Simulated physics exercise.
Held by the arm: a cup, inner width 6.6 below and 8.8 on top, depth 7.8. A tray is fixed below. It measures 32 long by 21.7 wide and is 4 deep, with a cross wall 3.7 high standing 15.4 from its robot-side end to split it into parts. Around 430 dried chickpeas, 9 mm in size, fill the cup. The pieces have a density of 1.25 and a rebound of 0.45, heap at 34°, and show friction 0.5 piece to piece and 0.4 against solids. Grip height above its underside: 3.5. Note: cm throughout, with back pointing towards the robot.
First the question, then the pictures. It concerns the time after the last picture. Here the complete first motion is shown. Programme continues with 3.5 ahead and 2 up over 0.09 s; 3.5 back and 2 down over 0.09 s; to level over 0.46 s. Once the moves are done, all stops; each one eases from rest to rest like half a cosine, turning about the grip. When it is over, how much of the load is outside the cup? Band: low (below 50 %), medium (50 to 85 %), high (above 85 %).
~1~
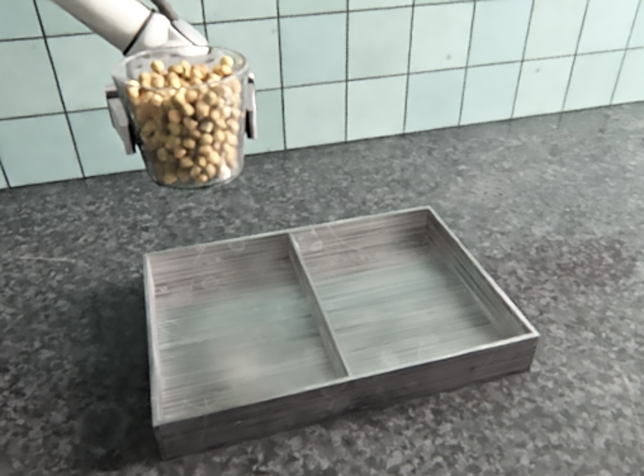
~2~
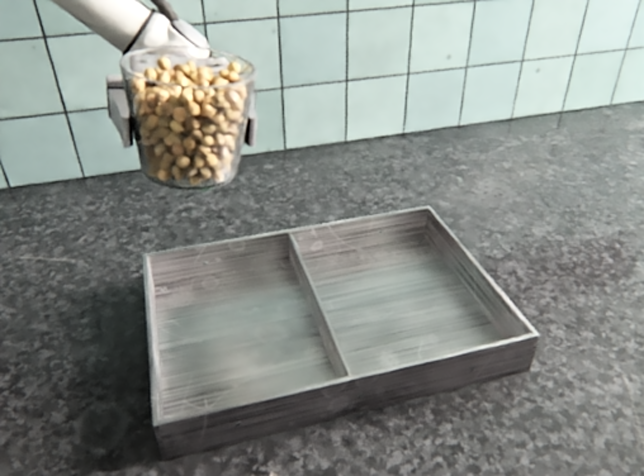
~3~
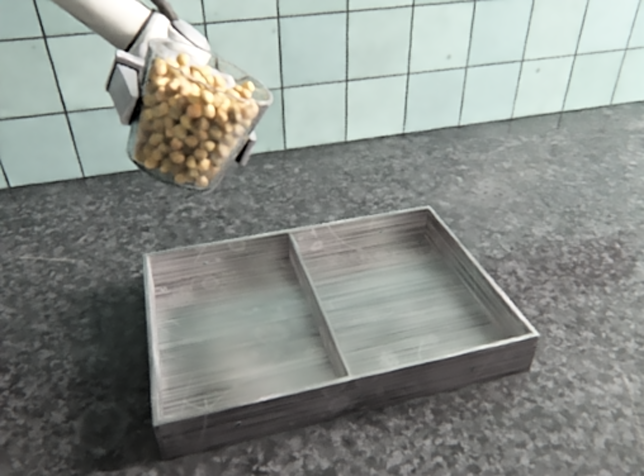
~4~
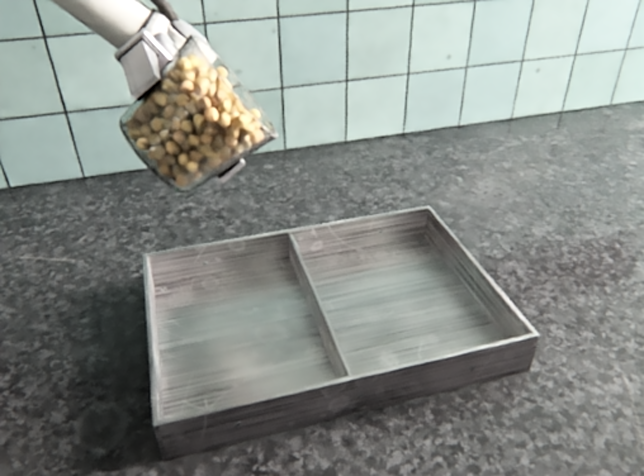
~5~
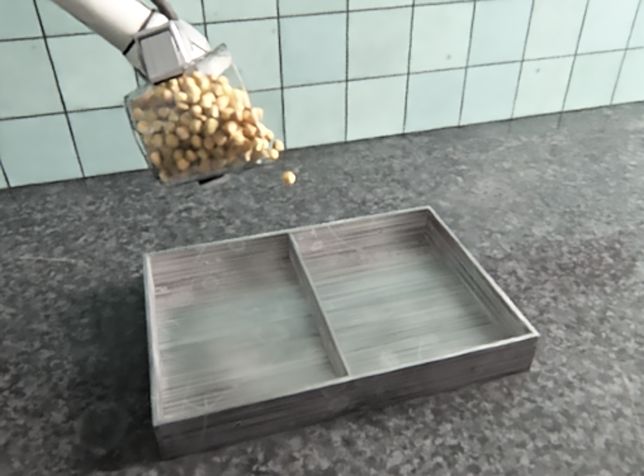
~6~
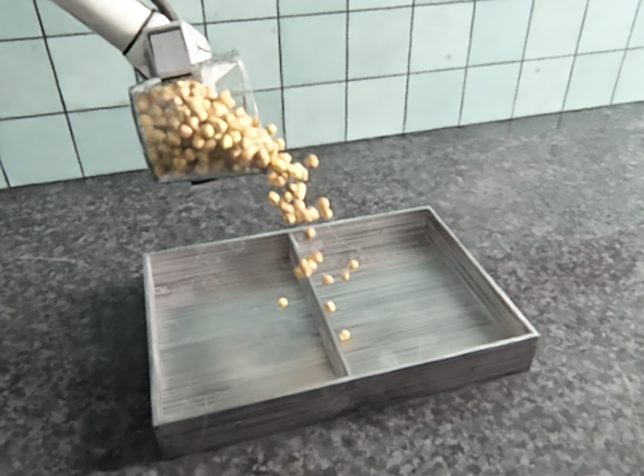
High.
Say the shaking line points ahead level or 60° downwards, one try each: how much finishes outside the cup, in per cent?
Try one gives about 90 in a hundred, try two about 50 in a hundred.
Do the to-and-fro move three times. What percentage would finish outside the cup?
It would come to about 100 %.
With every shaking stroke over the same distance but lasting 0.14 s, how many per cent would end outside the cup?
That gives about 80 percent.
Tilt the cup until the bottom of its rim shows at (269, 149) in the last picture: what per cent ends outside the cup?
Some 90 per cent.
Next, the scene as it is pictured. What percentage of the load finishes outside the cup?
Estimate: About 100 %.
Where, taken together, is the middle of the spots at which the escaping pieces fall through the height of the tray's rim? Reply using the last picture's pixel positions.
Centre: About (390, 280).
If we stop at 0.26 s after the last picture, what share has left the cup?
By then near 100 % is out.
Then, 0.26 s after the last picture, tilted 78° forward, highest piece 14 above the table; 114 in the far-side part, 19 in the robot-side part, 299 in flight or on a rim.
Then, 0.51 s after the last picture, tilted 15° forward, highest piece 3 above the table; 409 in the far-side part, 19 in the robot-side part, 4 on the table or floor.
Then, 0.84 s after the last picture, level, highest piece 2 above the table; 409 in the far-side part, 19 in the robot-side part, 4 on the table or floor.
Then, 1.89 s after the last picture, level, highest piece 2 above the table; 409 in the far-side part, 19 in the robot-side part, 4 on the table or floor.
Final count, 409 in the far-side part, 19 in the robot-side part, 4 on the table or floor. That is 100 % outside the cup.
